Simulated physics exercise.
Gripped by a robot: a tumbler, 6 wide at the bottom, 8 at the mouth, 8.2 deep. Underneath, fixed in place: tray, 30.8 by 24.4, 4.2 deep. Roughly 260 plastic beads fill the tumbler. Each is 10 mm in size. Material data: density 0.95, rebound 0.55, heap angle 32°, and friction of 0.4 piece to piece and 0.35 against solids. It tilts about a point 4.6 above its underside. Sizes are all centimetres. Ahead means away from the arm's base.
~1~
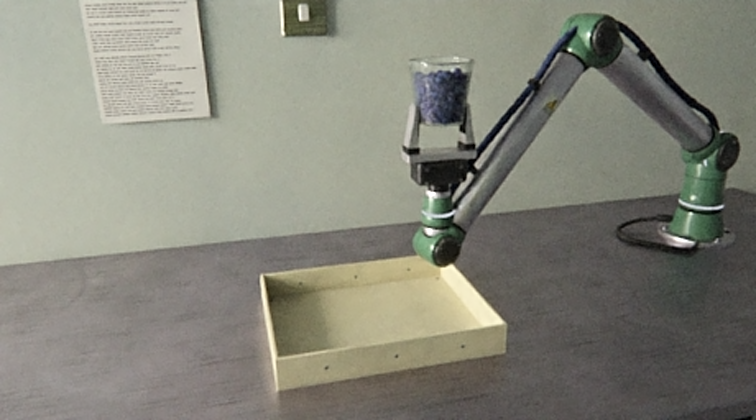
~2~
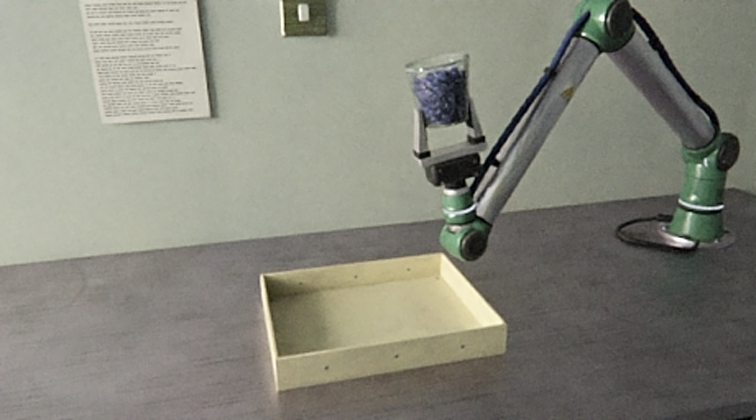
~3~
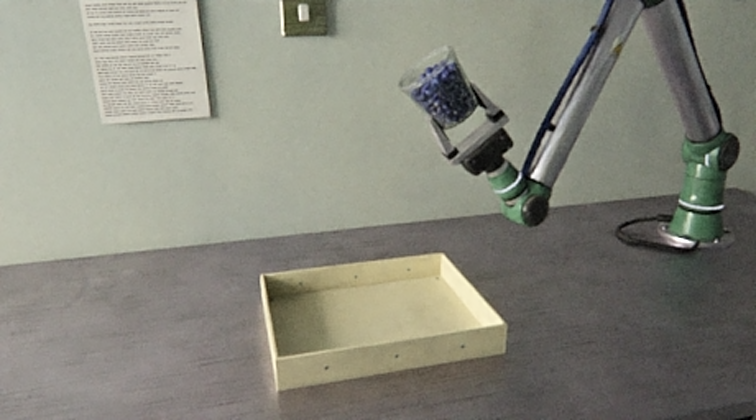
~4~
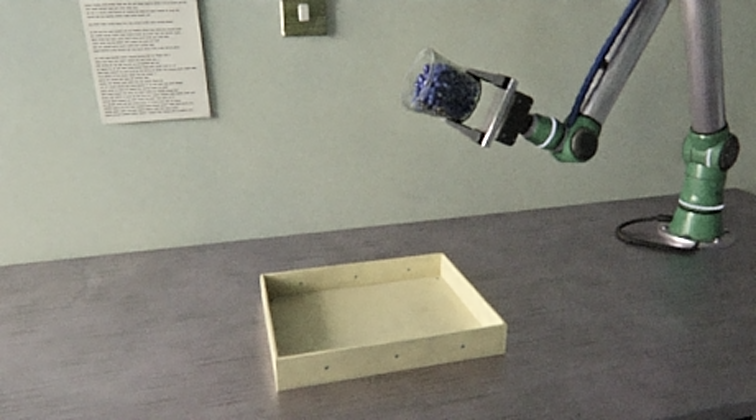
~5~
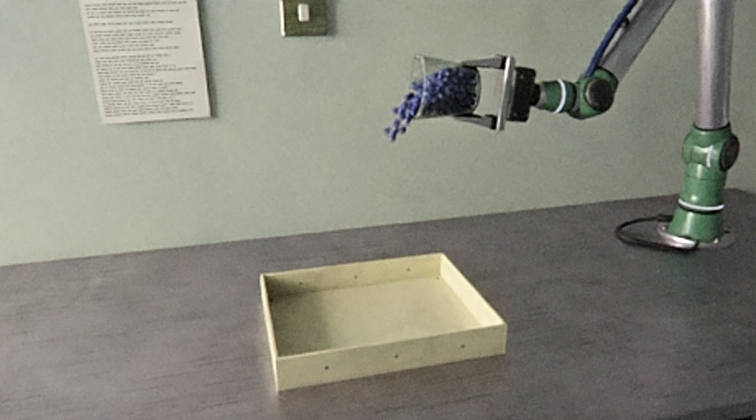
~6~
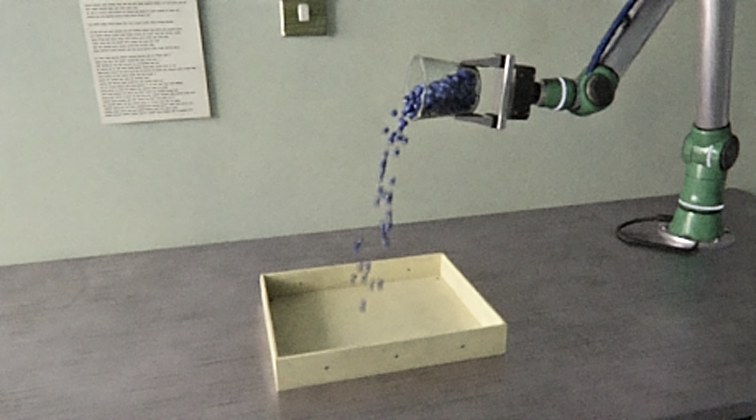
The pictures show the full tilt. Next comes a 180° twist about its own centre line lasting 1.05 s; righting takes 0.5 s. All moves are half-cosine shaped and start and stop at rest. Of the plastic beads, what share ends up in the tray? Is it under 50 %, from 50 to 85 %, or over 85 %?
From 50 to 85 %.
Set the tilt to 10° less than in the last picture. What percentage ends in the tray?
The share would be around 35 per cent.
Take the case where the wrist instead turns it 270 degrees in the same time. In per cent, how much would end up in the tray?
That would come to close to 70 in a hundred.
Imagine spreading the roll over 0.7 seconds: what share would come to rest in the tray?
It would come to close to 60 per cent.
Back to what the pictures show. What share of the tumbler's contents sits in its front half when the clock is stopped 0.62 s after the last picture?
About 70 per cent.
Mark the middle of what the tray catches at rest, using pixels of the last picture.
I'd place it near (340, 322) in the last picture.
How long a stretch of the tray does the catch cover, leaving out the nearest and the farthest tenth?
The stretch runs close to 24 cm along the tray.
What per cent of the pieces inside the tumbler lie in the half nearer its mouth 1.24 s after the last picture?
45 percent or so.
Then, 0.62 s on, tipped 85°, highest piece 37 above the table; 140 in the tumbler, 91 in the tray, 2 on the table or floor, 23 in flight or on a rim.
Then, 1.24 s on, tipped 58°, highest piece 35 above the table; 160 in the tray, 87 in the tumbler, 3 on the table or floor, 6 in flight or on a rim.
Then, 1.75 s on, upright, highest piece 35 above the table; 166 in the tray, 87 in the tumbler, 3 on the table or floor.
Then, 2.45 s on, upright, highest piece 35 above the table; 166 in the tray, 87 in the tumbler, 3 on the table or floor.
In the end, 166 in the tray, 87 in the tumbler, 3 on the table or floor. That is 65 % in the tray.
